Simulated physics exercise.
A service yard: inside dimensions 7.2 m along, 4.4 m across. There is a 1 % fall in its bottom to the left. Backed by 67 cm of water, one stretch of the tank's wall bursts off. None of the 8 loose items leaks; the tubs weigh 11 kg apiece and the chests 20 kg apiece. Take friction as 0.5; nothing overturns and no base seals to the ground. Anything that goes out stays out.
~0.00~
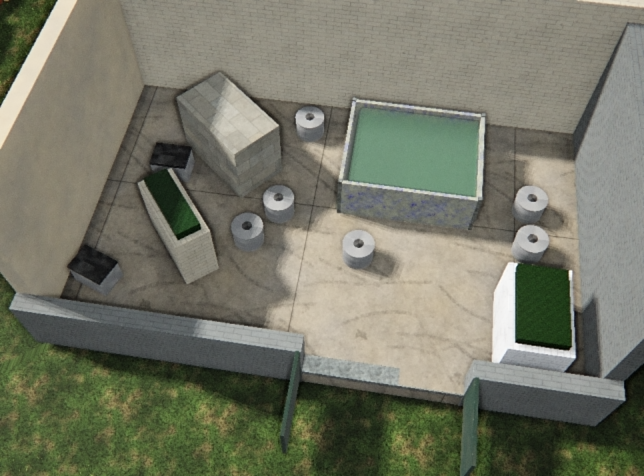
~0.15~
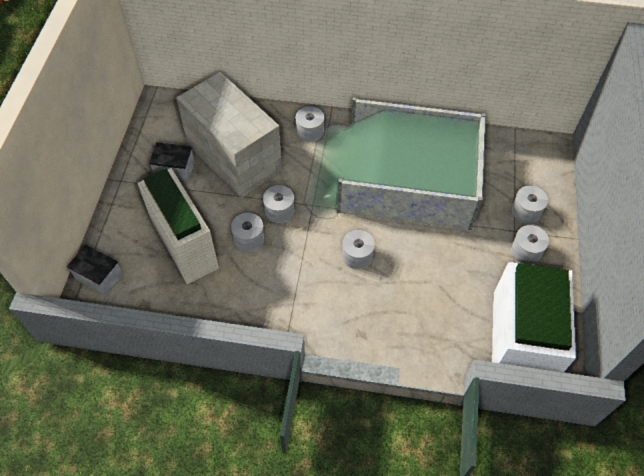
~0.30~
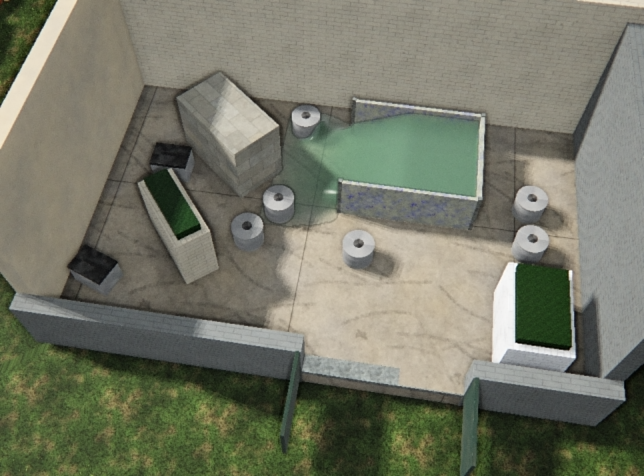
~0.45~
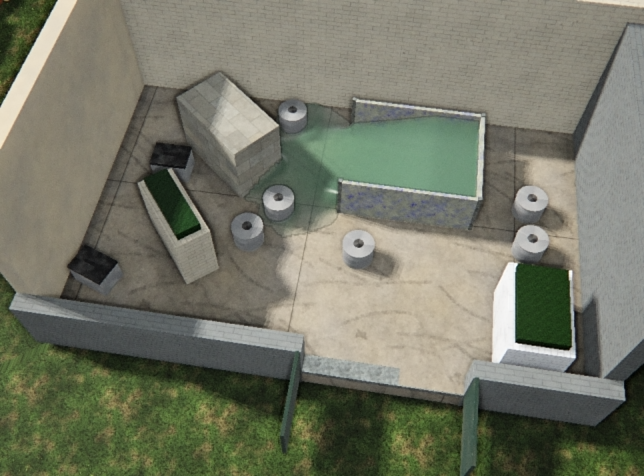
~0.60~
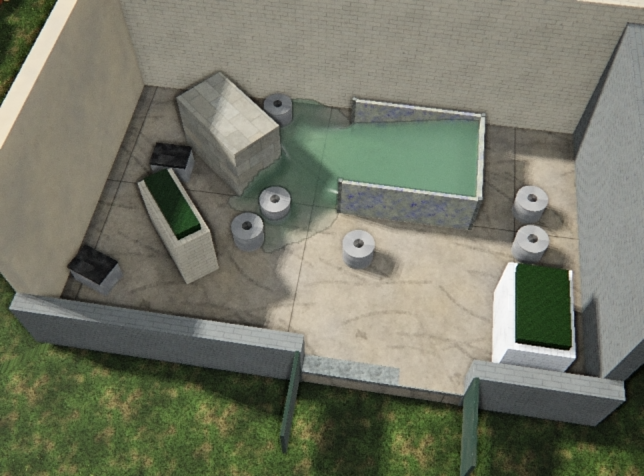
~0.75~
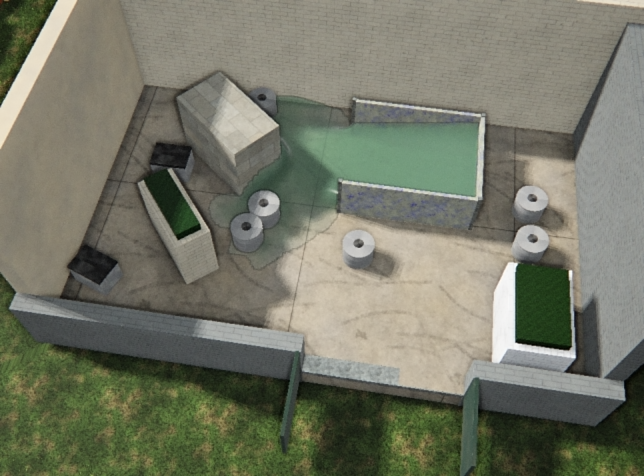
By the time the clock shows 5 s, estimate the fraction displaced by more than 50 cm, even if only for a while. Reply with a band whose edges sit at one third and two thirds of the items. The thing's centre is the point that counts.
Band: One third to two thirds.
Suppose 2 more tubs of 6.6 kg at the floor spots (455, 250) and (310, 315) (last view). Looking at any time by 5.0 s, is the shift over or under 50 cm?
Within it, beyond it.
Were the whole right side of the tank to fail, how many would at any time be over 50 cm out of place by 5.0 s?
That would give 4.
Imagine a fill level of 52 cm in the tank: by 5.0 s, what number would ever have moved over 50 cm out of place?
In that case the number is 3.
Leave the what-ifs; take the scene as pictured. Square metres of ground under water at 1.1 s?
About 8.5 m2 is covered.
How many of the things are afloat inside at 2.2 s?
I'd say 2 of them.
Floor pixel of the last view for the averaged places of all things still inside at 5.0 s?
Centred roughly on (320, 258).
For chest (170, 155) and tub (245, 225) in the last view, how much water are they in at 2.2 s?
Around 7 cm and 12 cm.
After 1.1 s 2 of 8 are over 50 cm from their spots; 2 afloat.
After 2.2 s 3 of 8 are over 50 cm from their spots; 2 afloat.
After 3.5 s 3 of 8 are over 50 cm from their spots; 3 afloat.
After 5.0 s 4 of 8 are over 50 cm from their spots, and 5 have been at some point; 3 afloat.
